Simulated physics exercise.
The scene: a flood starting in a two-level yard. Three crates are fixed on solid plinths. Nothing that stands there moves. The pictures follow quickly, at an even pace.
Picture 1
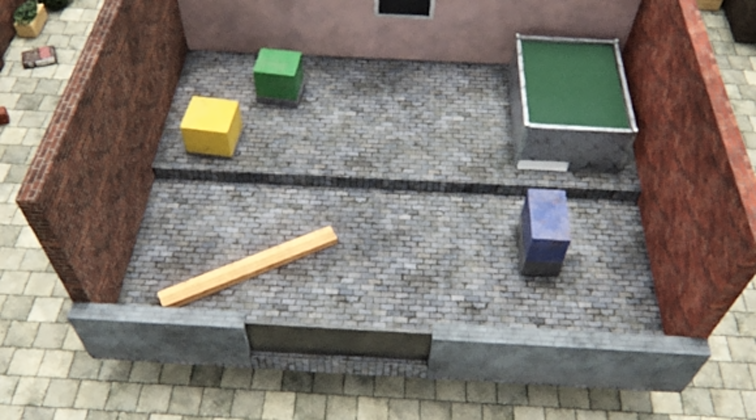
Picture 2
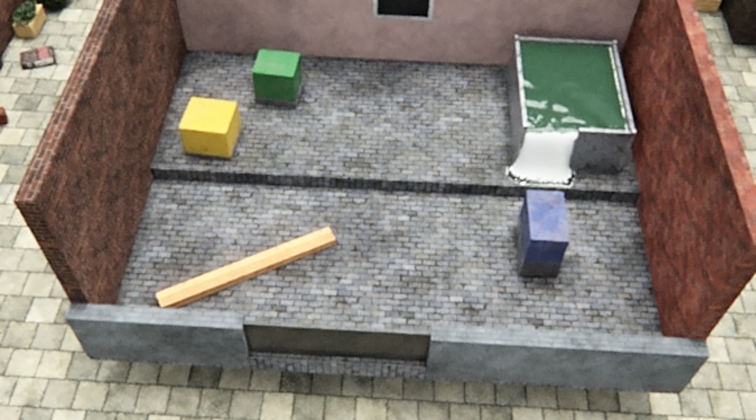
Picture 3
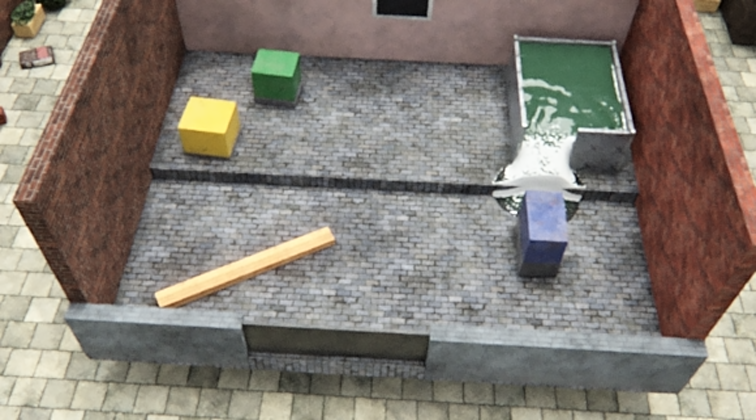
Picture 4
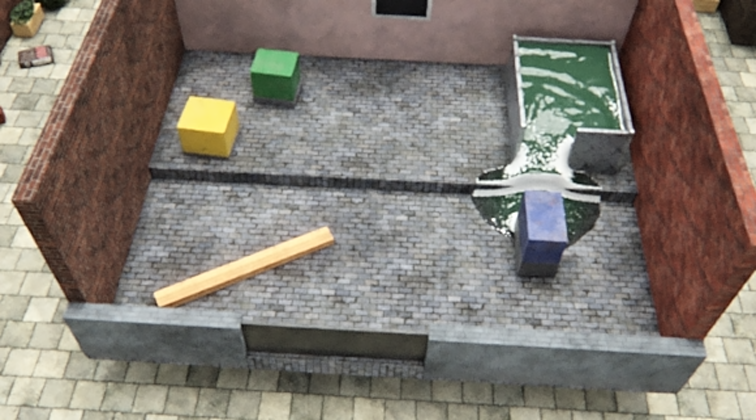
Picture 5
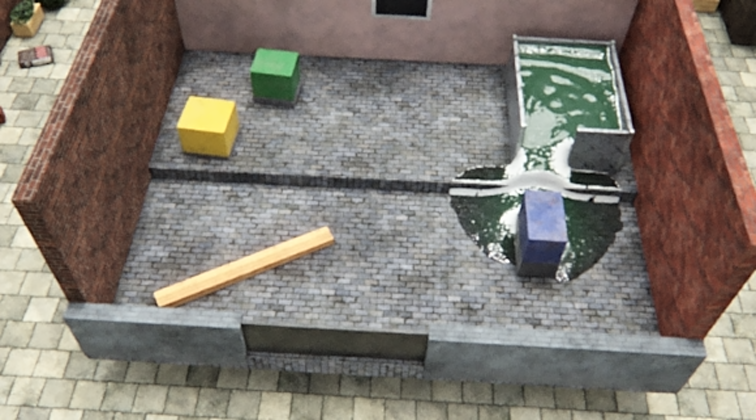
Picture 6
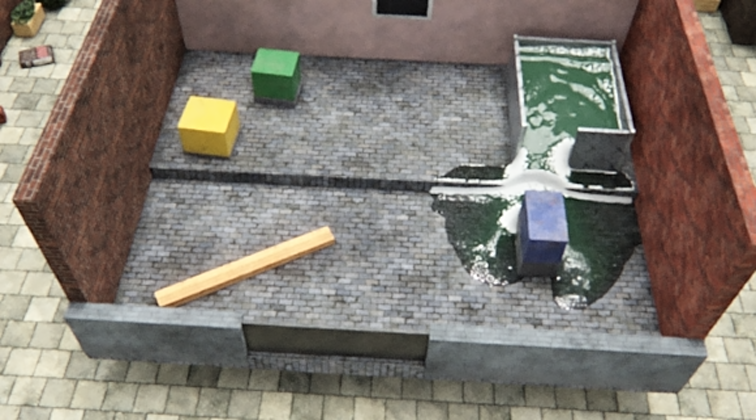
In a walled, two-level brick yard, green water poured through a gap in the raised tank at the right, ran over the step, and spread around the blue block on the lower level.
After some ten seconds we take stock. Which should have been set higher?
In the end: The blue crate is soaked; the green crate keeps dry; the yellow crate keeps dry.
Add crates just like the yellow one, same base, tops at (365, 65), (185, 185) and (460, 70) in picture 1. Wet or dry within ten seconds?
In turn: Is safe, gets wet, is safe.
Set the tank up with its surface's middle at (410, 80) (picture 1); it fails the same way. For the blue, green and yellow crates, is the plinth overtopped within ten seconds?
The blue one escapes it, the green one stays dry, the yellow one stays dry.
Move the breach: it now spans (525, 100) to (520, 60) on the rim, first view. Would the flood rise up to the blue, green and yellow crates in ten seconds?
Blue crate escapes it, green crate gets wet, yellow crate gets wet.
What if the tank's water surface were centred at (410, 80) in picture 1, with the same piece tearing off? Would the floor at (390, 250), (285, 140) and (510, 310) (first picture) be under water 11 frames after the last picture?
As listed: Under water, free of water, flooded.
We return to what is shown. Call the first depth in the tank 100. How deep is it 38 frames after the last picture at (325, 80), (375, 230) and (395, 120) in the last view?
In that order: 0, 2 and 0 per cent.
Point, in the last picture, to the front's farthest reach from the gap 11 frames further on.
Near (210, 338).
A moment on, water covers 25 % of the floor; the blue crate water round its plinth, the green crate not reached, the yellow crate not reached.
Next, water covers 40 % of the floor; the blue crate water round its plinth, the green crate not reached, the yellow crate not reached.
Then, water covers 50 % of the floor; the blue crate water round its plinth, the green crate not reached, the yellow crate not reached.
Later, water covers 55 % of the floor; the blue crate water round its plinth, the green crate not reached, the yellow crate not reached.
In the end, water covers 55 % of the floor; the blue crate was topped, the green crate stayed above the water, the yellow crate stayed above the water.
